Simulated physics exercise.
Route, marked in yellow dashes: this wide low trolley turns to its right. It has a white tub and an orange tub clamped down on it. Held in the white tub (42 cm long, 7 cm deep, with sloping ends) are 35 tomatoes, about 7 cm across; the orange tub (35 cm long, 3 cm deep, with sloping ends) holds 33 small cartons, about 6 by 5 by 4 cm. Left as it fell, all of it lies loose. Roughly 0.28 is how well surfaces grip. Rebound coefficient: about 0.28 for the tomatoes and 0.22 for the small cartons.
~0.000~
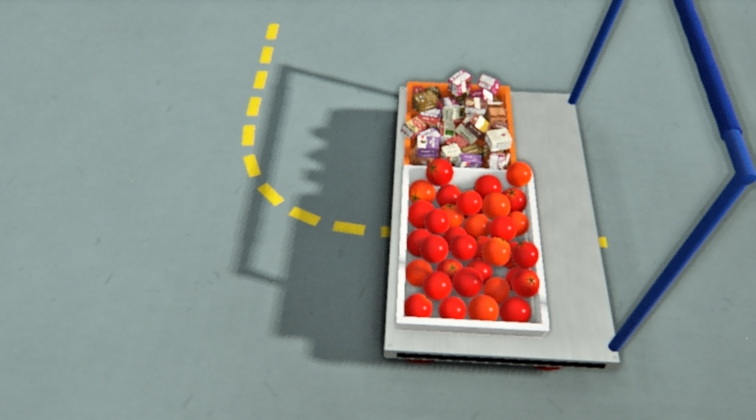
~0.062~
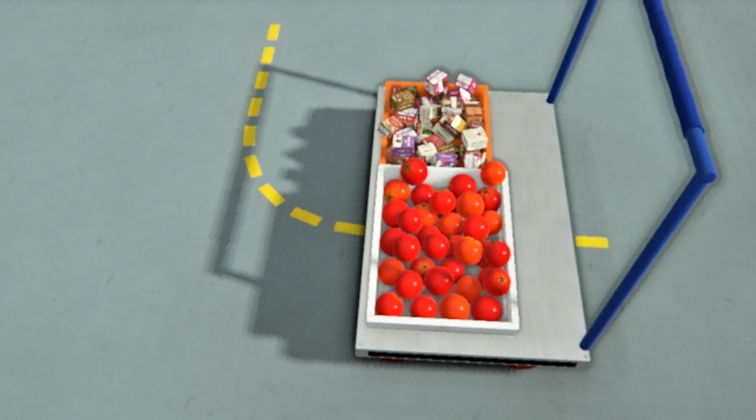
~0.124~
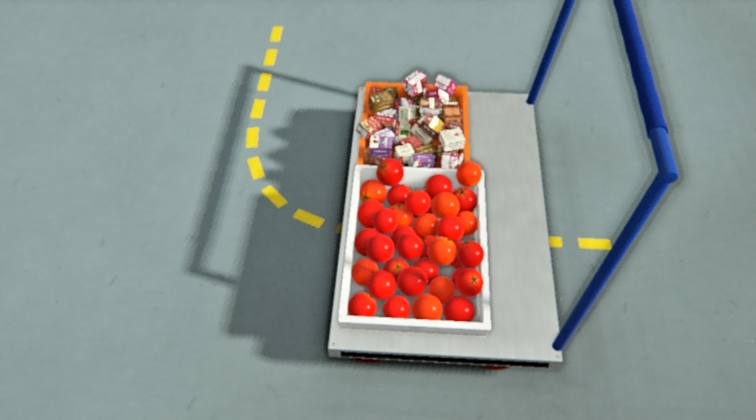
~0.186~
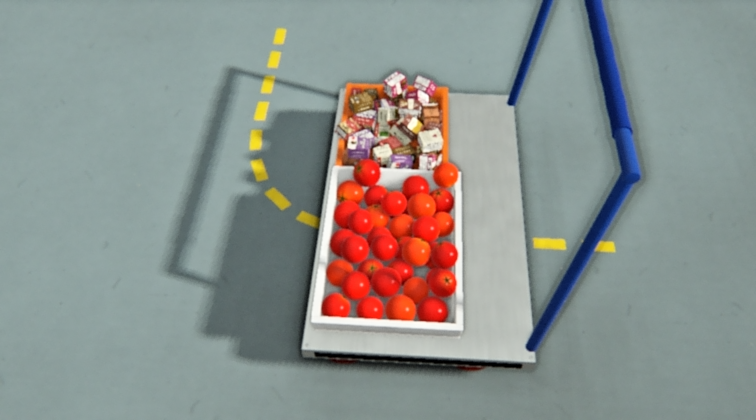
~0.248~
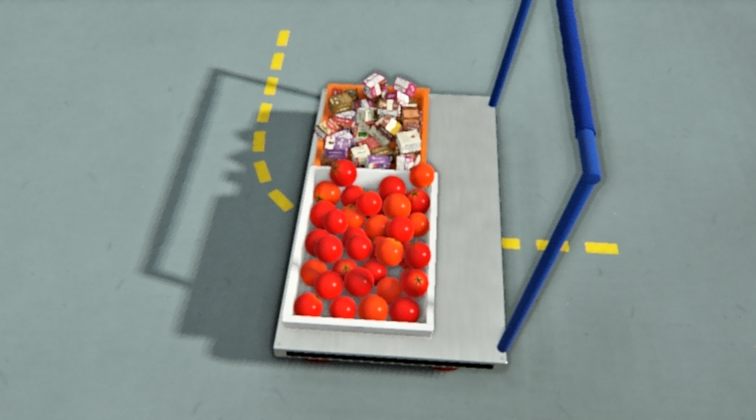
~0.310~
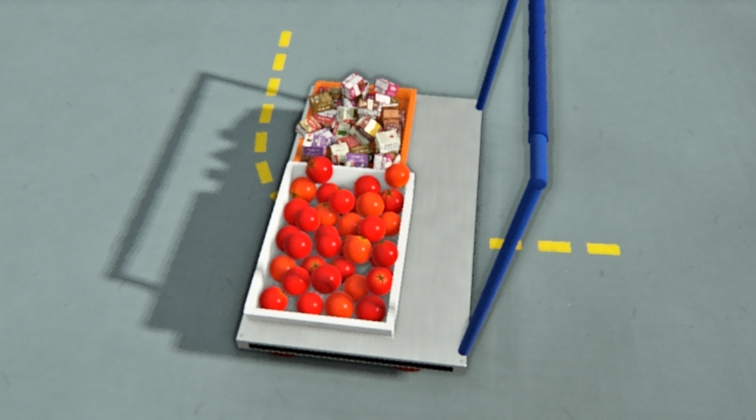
A low grey trolley with blue rails, carrying a white tub of red and orange tomatoes and an orange tub of small cartons, slides steadily leftward across a grey floor marked with a dashed yellow line. Near the end it begins to turn slightly, its load staying in the tubs.
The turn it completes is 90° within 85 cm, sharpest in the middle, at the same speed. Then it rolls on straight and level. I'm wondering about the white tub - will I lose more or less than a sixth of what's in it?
The spillage does not reach a sixth of the load.
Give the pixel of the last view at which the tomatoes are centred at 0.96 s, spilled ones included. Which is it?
Close to (188, 50).
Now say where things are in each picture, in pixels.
In the first frame (each is followed by its nearest rim corner in this view, unless another is named; the camera pans a little), white tub, (546, 324); orange tub (by its farthest rim corner), (410, 83); 0° round, 0 cm rolled; none out.
In the second frame, white tub, (516, 323); orange tub, (388, 83); 0° round, 7 cm rolled.
In the third frame, white tub, (487, 323); orange tub, (368, 84); 0° round, 14 cm rolled.
In the fourth frame, white tub, (460, 324); orange tub, (349, 85); 0° round, 21 cm rolled.
In the fifth frame, white tub, (430, 324); orange tub, (330, 85); 0° round, 28 cm rolled.
In the sixth frame, white tub, (390, 324); orange tub, (318, 82); 4° round, 35 cm rolled; none out.
After 0.59 s, white tub 35 in, 0 out and orange tub 30 in, 3 out.
After 0.74 s, white tub 35 in, 0 out and orange tub 30 in, 3 out.
After 0.96 s, white tub 35 in, 0 out and orange tub 30 in, 3 out.
When it is over (at 1.42 s), white tub 35 in, 0 out and orange tub 30 in, 3 out. Asked share, 0 of 35, 0 per cent.
